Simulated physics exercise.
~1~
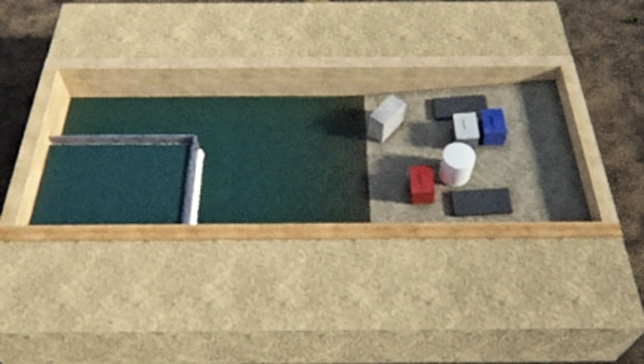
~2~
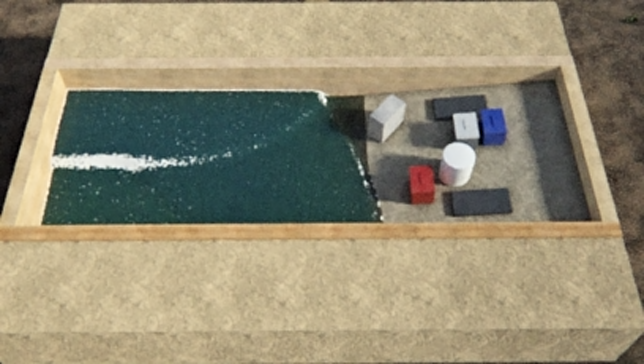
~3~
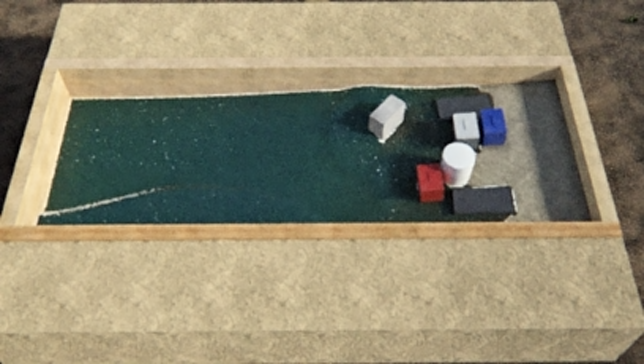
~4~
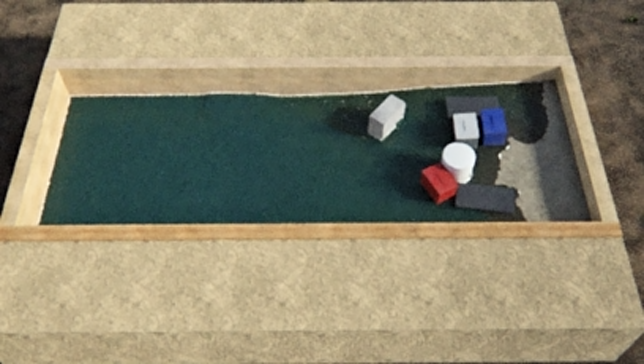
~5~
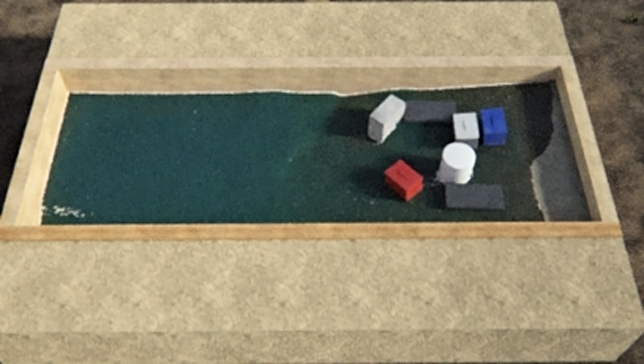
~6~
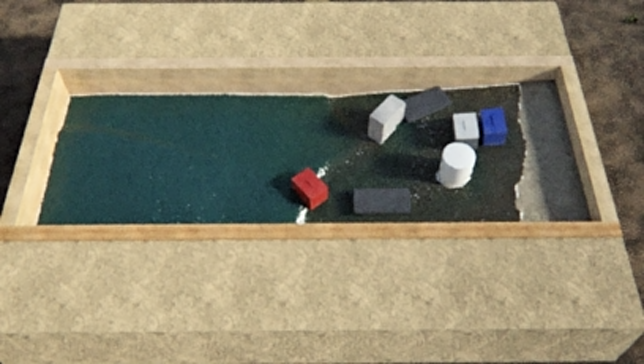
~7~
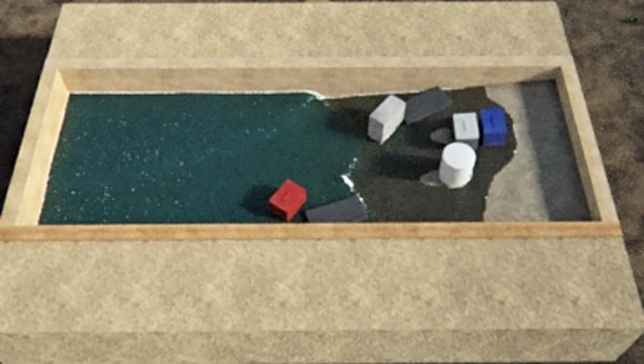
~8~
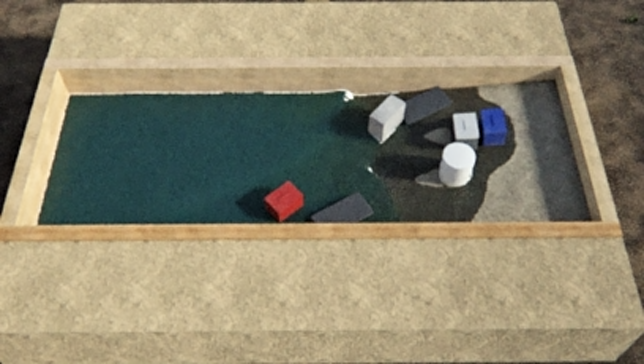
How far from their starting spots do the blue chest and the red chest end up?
The blue chest ends up right where it began, while the red chest ends up a long way to the left of its starting spot, out in the water.
